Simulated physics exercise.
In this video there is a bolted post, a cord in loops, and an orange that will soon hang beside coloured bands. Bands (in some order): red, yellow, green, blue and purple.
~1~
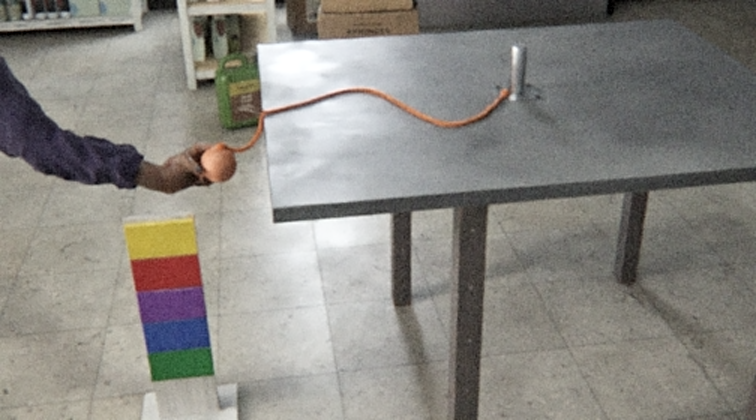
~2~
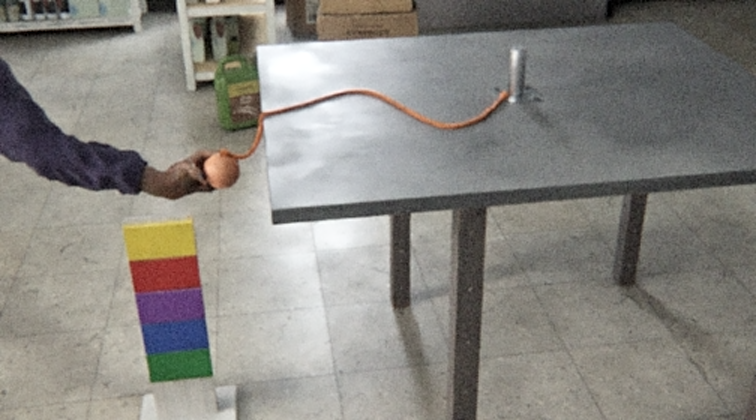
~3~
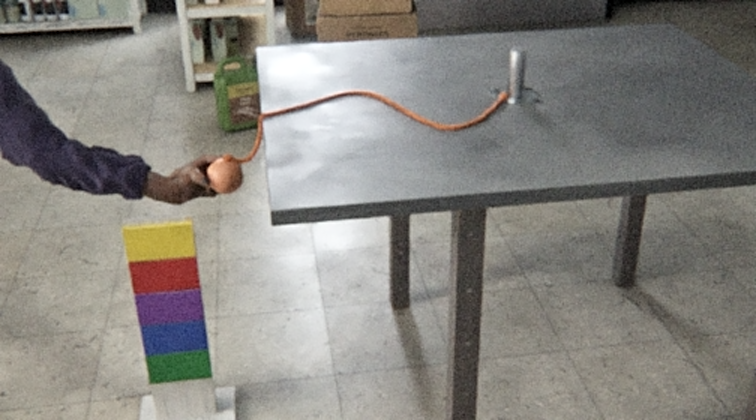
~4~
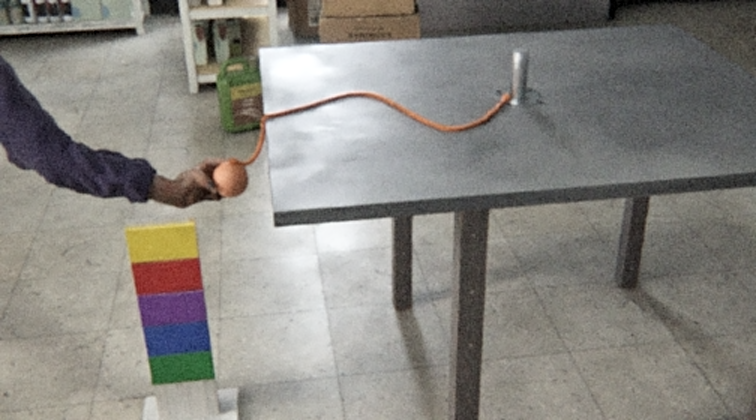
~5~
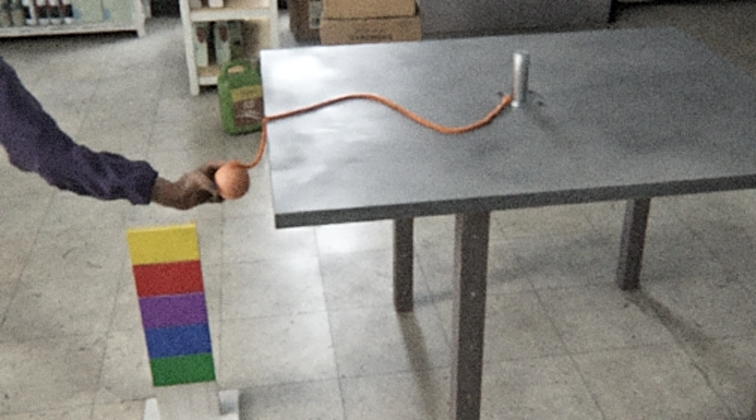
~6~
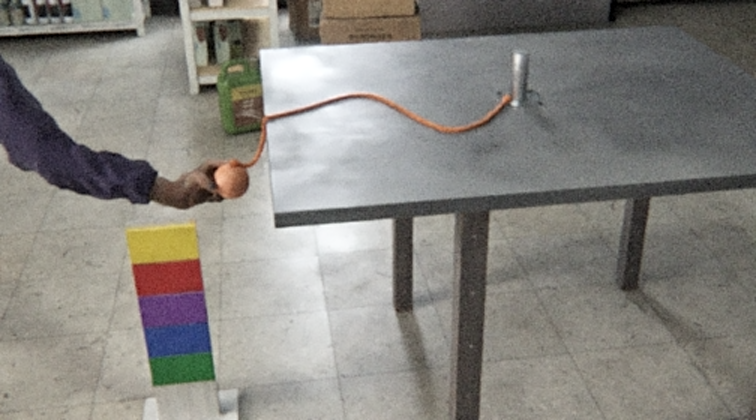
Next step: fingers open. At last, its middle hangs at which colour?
At purple.
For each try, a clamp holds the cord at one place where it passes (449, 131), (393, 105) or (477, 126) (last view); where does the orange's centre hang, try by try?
Expect roughly (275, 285) for the first, (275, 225) for the second and (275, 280) for the third.
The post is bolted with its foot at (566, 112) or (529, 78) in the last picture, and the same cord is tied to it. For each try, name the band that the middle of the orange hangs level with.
Answer, in order: Red, red.
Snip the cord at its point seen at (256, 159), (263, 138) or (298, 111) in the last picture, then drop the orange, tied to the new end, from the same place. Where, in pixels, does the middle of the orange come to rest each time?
Taking the tries in order gives (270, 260), (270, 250) and (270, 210).
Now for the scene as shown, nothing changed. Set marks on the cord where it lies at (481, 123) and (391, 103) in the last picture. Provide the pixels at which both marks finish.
One finishes at (440, 106) and the other at (312, 122).
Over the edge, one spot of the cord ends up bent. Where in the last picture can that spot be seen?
The bit in question sits close to (353, 95).
Early on, orange near (245, 287); level with purple.
Midway, orange near (299, 292); level with purple.
Near the end, orange near (269, 302); level with purple.
Finally, orange near (279, 302); level with purple. The cord holds its middle at purple.
